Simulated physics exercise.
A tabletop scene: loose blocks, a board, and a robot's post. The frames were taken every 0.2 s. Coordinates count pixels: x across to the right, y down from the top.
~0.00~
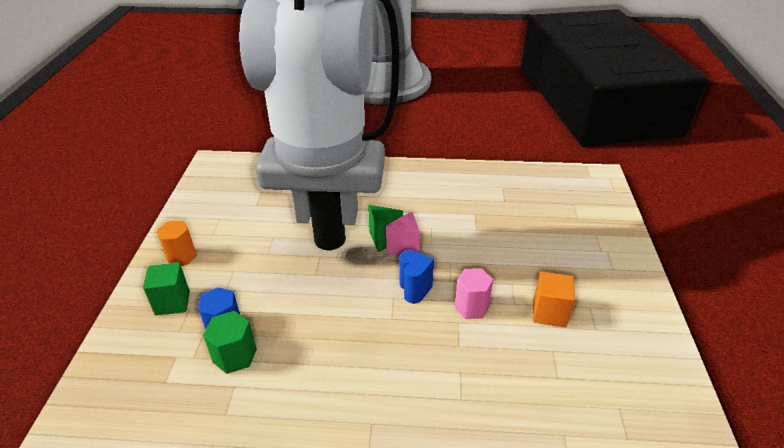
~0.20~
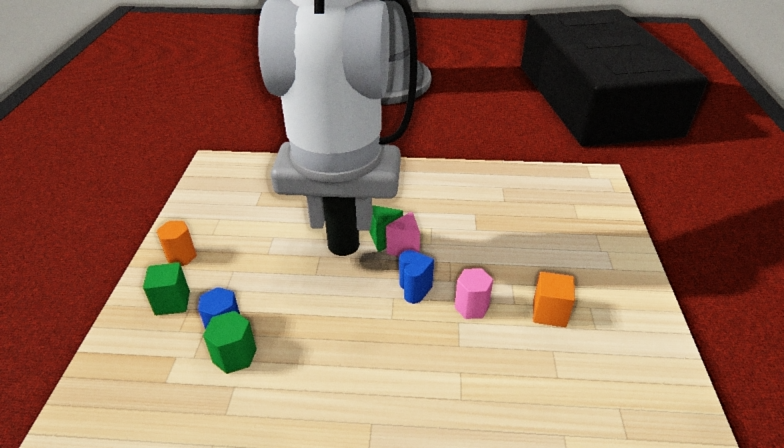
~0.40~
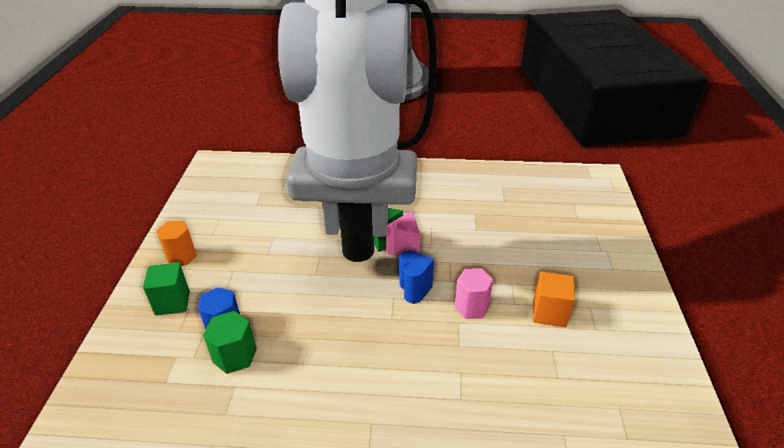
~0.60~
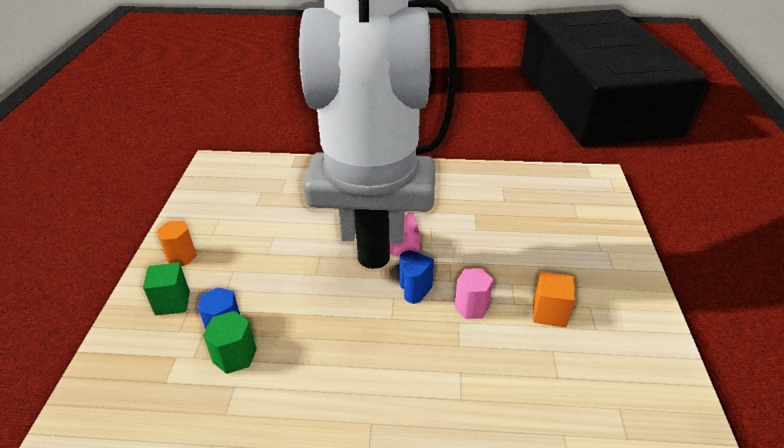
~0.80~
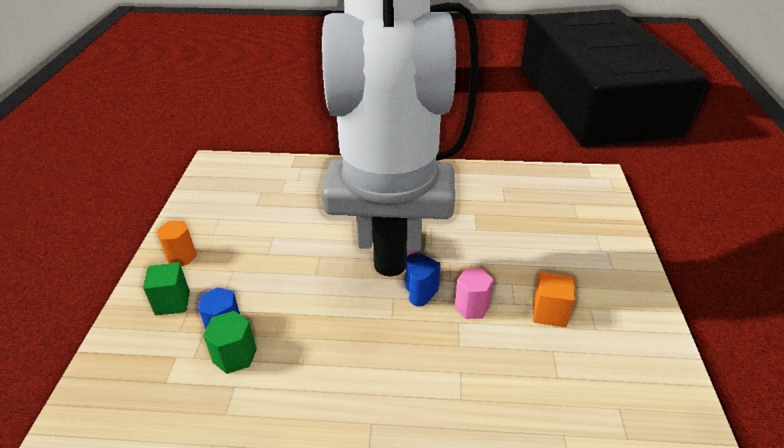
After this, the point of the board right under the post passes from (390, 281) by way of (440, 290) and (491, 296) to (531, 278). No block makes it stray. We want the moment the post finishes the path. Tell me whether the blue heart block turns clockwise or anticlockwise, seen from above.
Clockwise from above.
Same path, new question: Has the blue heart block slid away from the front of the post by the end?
Yes, it checks out.
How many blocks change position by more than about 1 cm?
The number of blocks that move over 1 cm is two.
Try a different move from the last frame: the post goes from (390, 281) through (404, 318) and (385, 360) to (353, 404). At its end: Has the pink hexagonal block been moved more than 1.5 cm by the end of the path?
No, that is not how it ends up.
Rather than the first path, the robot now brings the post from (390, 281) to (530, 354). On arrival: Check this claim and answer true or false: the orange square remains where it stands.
The statement is incorrect.
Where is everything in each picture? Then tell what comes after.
The first picture shows post's lower end at (330, 240); blue heart block at (415, 262); pink hexagonal block at (475, 279); orange square at (557, 285).
The second picture shows post at (344, 246); blocks still.
The third picture shows post at (358, 251); blocks still.
The fourth picture shows post at (374, 258); blocks still.
The fifth picture shows post at (390, 265); blue heart block at (422, 265); pink hexagonal block at (475, 279); orange square at (557, 285).
What follows on the original path. One third of the way, post at (442, 275); blue heart block at (458, 282), turned 75° clockwise; pink hexagonal block at (491, 289), turned 35° anticlockwise.
Two thirds of the way, post at (495, 280); blue heart block at (471, 290), turned 115° clockwise; pink hexagonal block at (507, 300), turned 70° anticlockwise.
At the end, post at (534, 263); blue heart block at (471, 290), turned 115° clockwise; pink hexagonal block at (507, 300), turned 70° anticlockwise; orange square still.
